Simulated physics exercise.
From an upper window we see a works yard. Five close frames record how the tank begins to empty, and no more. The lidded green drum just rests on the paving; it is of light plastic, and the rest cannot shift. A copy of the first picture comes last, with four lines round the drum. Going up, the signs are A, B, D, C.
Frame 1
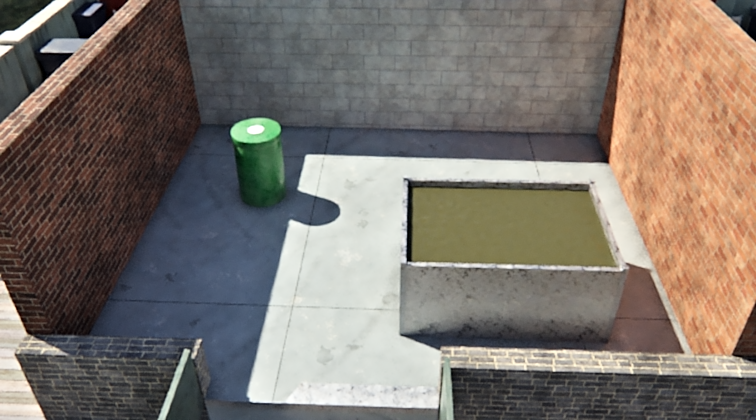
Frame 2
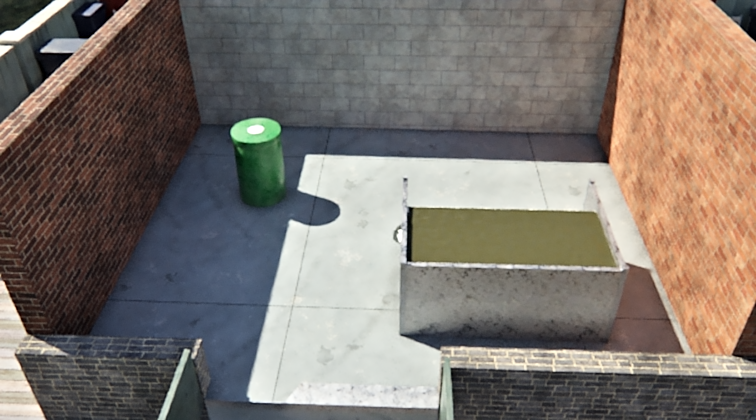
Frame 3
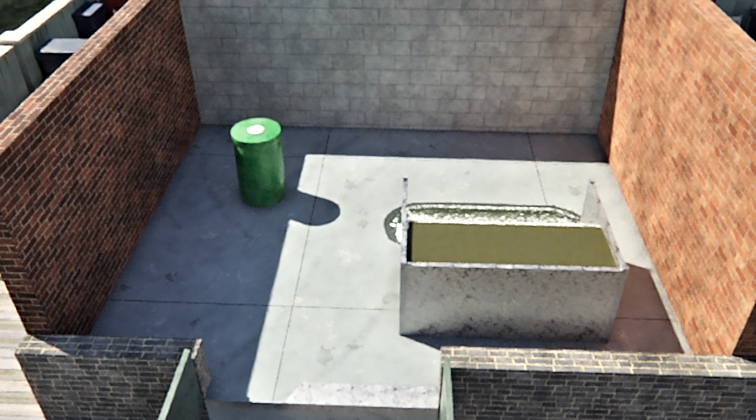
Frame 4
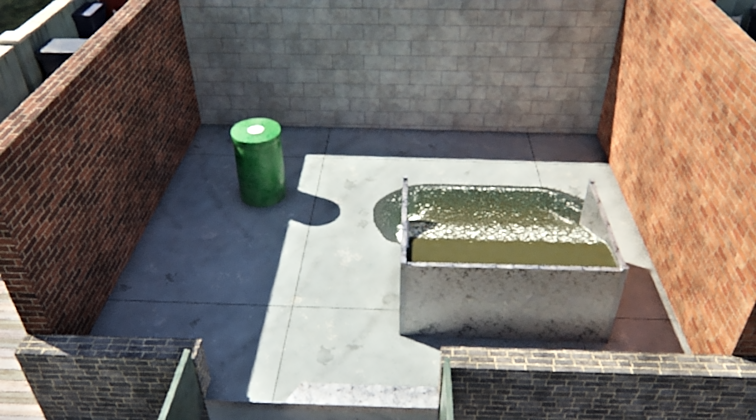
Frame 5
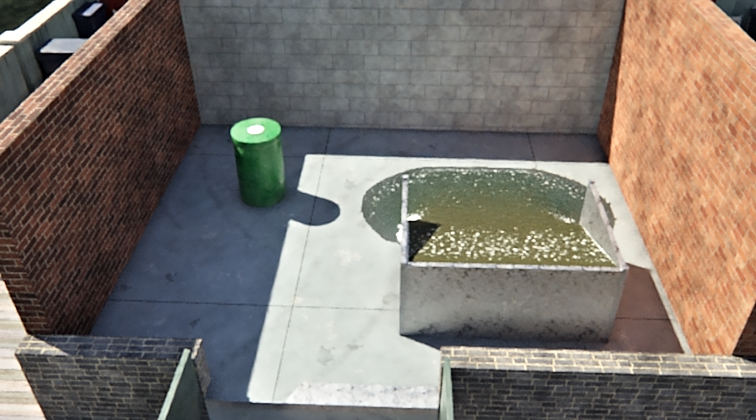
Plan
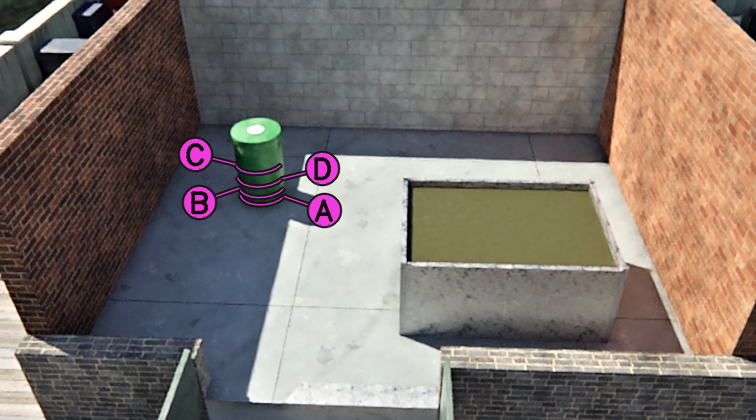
At first, a concrete tank full of murky olive water stands in a walled yard, to the right of a green drum. Then its far side drops away, and water pours out behind it. The foam-flecked pool widens across the paving, leaving dry ground between it and the drum.
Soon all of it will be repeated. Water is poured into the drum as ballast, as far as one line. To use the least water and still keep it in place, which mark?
Use line B.
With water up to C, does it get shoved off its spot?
No, not at all.
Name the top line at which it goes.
Line A.
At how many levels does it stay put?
Three of the four.
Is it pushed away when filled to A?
Yes.
On the marked copy, A at (259, 204); B at (258, 197); C at (254, 173); D at (256, 187); from the bottom up A, B, D, C.
With A, it is pushed about 4 times its own width away.
With B, it does not move.
With C, it does not move.
With D, it does not move.
